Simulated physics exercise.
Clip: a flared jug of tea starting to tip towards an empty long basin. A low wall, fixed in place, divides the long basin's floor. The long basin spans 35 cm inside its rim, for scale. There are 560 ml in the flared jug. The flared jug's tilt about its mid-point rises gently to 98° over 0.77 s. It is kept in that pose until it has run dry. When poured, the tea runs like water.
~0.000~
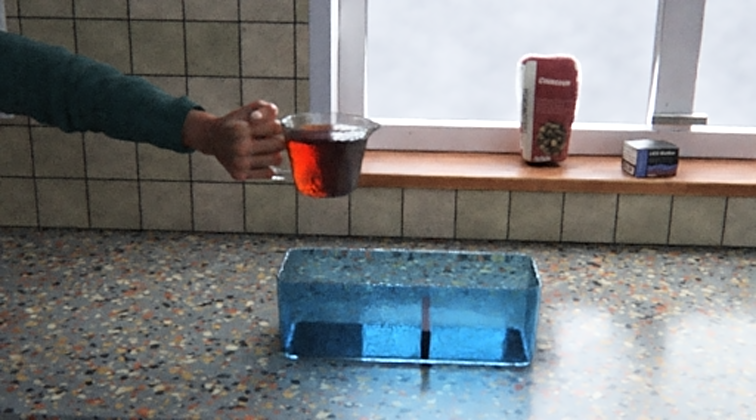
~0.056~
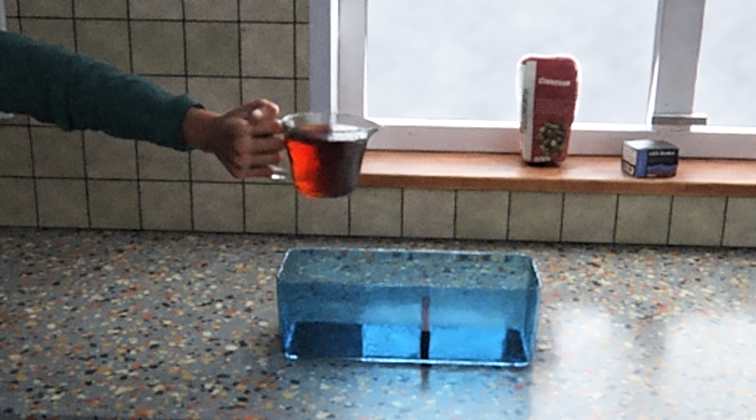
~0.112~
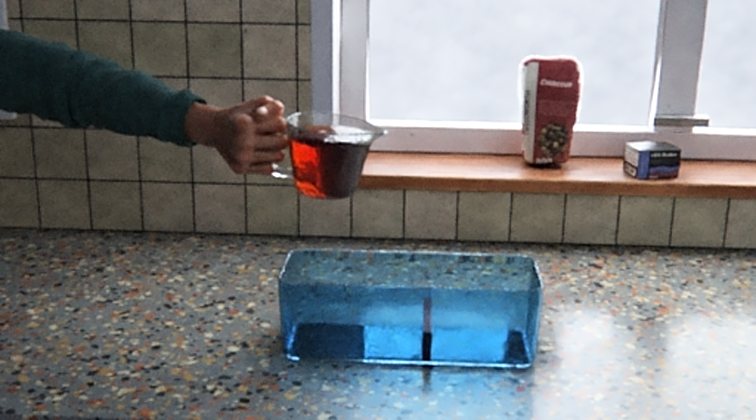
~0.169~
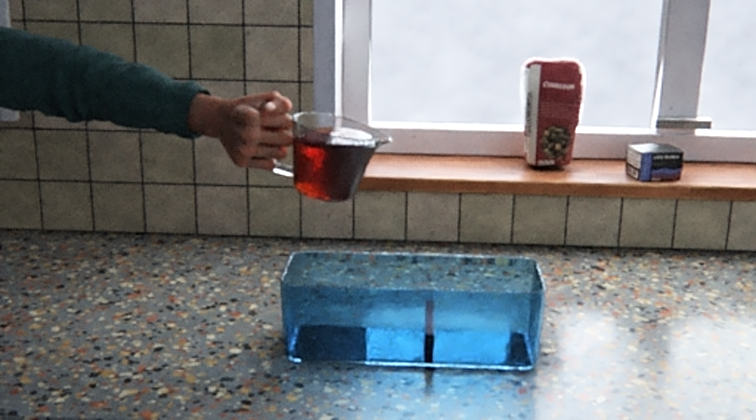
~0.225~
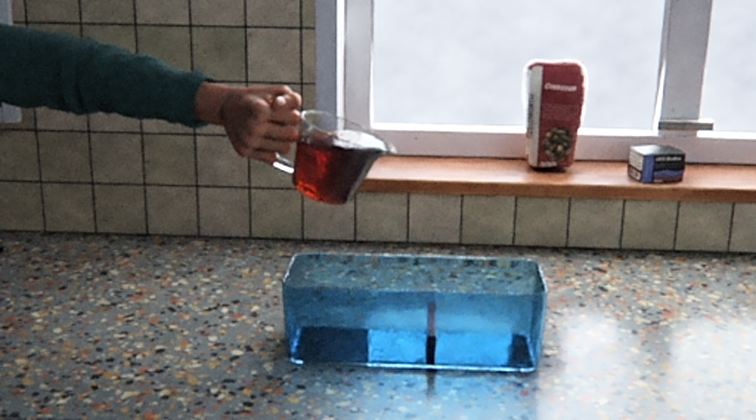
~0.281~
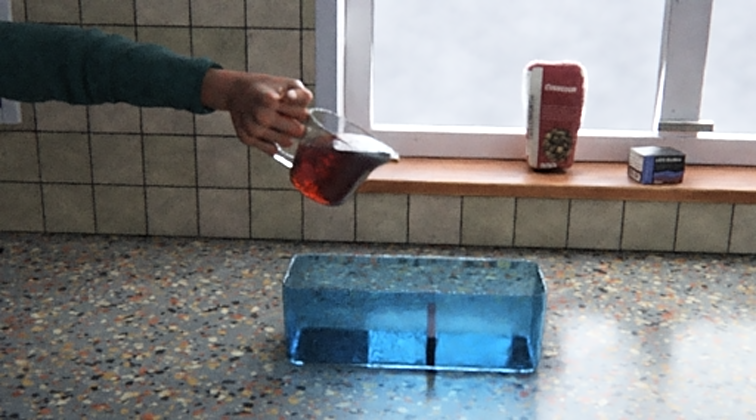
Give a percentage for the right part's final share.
My figure is 33 %.
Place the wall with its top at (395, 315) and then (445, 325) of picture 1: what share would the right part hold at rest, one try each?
Roughly 85 per cent, then 15 per cent.
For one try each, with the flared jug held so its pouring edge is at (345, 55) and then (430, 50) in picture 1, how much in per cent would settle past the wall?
5 and 85 %.
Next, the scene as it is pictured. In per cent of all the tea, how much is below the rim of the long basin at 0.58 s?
The basin holds roughly 24 in a hundred parts at that moment.
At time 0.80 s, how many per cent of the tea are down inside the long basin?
82 per cent or thereabouts.
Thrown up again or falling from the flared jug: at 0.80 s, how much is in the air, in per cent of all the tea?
It comes to some 12 percent of the total.
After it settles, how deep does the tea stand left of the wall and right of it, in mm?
About 14 mm left, about 10 mm right.
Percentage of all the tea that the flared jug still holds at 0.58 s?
I reckon about 44 in a hundred is still held.
After 0.58 s the tilt is 84° and 45 per cent is still to pour, 7 is left of the wall and 18 right of it.
After 0.80 s the tilt is 98° and 7 per cent is still to pour, 49 is left of the wall and 32 right of it.
After 1.02 s the tilt is 98° and 0 per cent is still to pour, 63 is left of the wall and 32 right of it.
After 1.27 s the tilt is 98° and 0 per cent is still to pour, 65 is left of the wall and 33 right of it.
In the end 64 per cent lies left of the wall, 33 right of it and 2 outside.
